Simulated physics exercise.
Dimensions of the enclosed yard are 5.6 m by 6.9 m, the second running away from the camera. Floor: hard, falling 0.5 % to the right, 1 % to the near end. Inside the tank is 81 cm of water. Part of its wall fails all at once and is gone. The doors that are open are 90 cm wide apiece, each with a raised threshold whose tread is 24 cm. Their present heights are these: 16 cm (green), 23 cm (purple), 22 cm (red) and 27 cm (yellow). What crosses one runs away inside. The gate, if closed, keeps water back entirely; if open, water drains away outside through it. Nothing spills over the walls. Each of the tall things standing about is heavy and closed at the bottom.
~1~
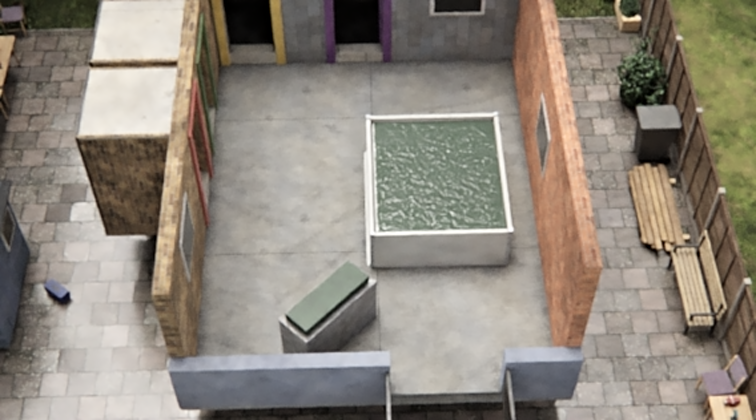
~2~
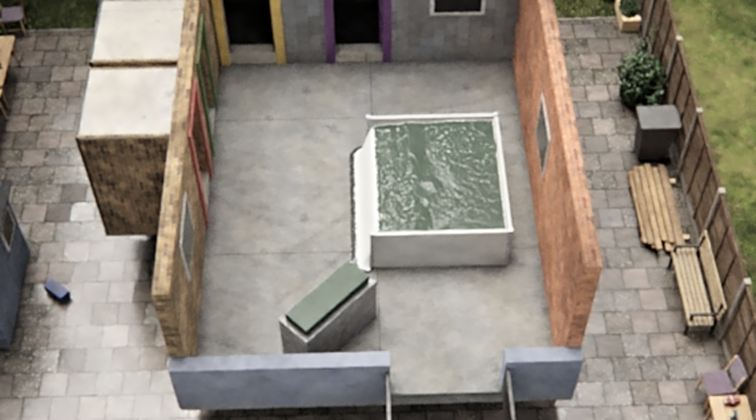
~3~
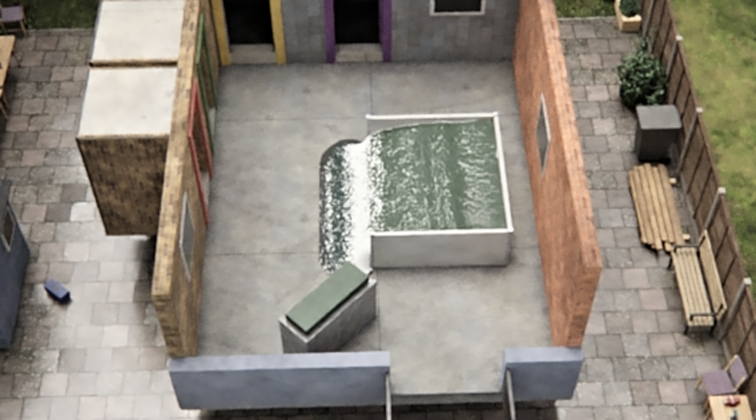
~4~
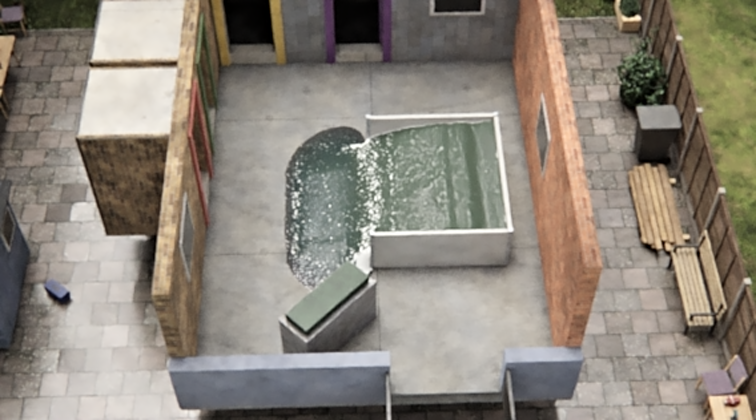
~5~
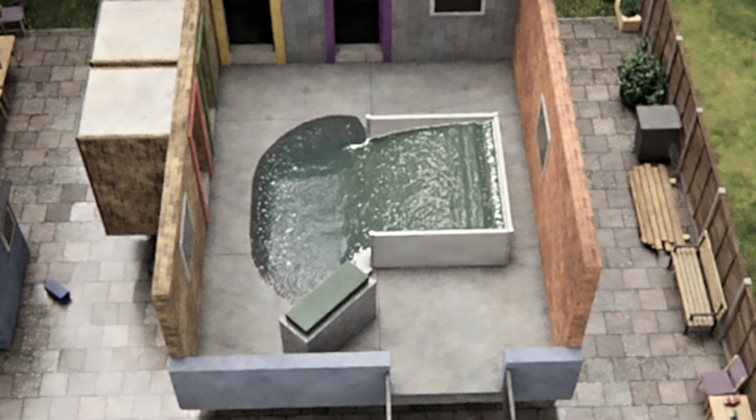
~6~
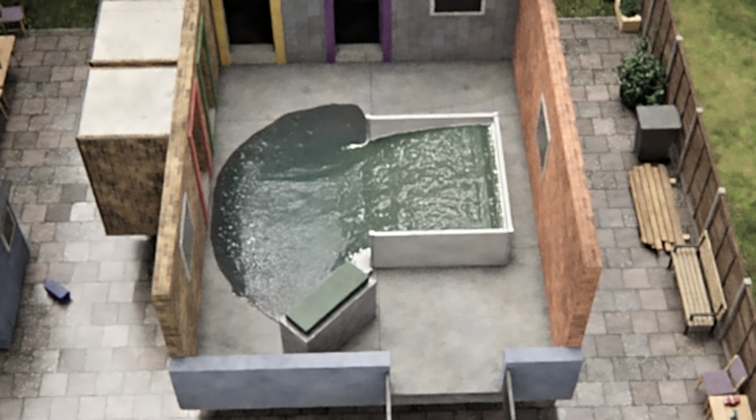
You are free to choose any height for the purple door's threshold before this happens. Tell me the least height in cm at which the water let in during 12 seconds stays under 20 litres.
It should be about 7 cm.
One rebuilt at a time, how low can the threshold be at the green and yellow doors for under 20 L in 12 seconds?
Roughly 23 cm for the green door and roughly 28 cm for the yellow door.
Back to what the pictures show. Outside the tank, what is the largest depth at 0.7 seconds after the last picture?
Max depth: About 50 cm.
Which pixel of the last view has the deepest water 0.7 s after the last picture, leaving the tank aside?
At about pixel (209, 200).
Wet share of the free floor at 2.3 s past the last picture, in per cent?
I'd estimate about 55 percent.
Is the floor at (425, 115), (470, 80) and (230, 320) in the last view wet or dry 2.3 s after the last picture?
First bone-dry, second bone-dry, third wet through.
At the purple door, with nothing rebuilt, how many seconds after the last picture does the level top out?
Around 7.5 s.
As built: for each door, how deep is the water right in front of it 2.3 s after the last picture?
At the green door the depth is 23 cm, at purple 4 cm, at red 31 cm and at yellow 33 cm.
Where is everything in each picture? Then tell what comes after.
The tank at (436, 175) is whole and still, 81 cm deep; the purple door at (358, 22) is dry, in the first picture.
The front is at a hidden place, 0.3 m from the gap at (372, 195); 0.6 m2 of floor is wet, 81 cm left at the back, in the second picture.
The gap is at (372, 197), the front 0.8 m out at (324, 251); the back of the tank holds 81 cm, in the third picture.
The front is at (291, 261), 1.4 m from the gap at (372, 199); 4.2 m2 of floor is wet, 79 cm left at the back, in the fourth picture.
Water pours out at (372, 199) and has run 2.0 m, to (256, 247); about 10 cm deep outside, 71 cm at the back, in the fifth picture.
The front is at (217, 242), 2.6 m from the gap at (372, 199); 9.5 m2 of floor is wet, 68 cm left at the back; the purple door at (358, 22), 3.5 m from the gap, is still 1.3 m from the nearest water, in the sixth picture.
Then, 0.7 s after the last picture water covers 45 % of the floor, deepest (50 cm) near (209, 200); it has not reached the purple door.
Then, 2.3 s after the last picture water covers 55 % of the floor, deepest (62 cm) near (301, 372); 4 cm at the purple door, 0 litres in over its 23 cm threshold.
Then, 11.3 s after the last picture water covers 100 % of the floor, deepest (19 cm) near (554, 356); 8 cm at the purple door, 0 litres in over its 23 cm threshold.
At the purple door as built, the water peaked near 13 cm, 7.5 s after the last picture.
With a threshold of 6 cm, 36 litres would have come in within the 12 s; with 8 cm, 13 litres. So under 20 litres takes about 7 cm.
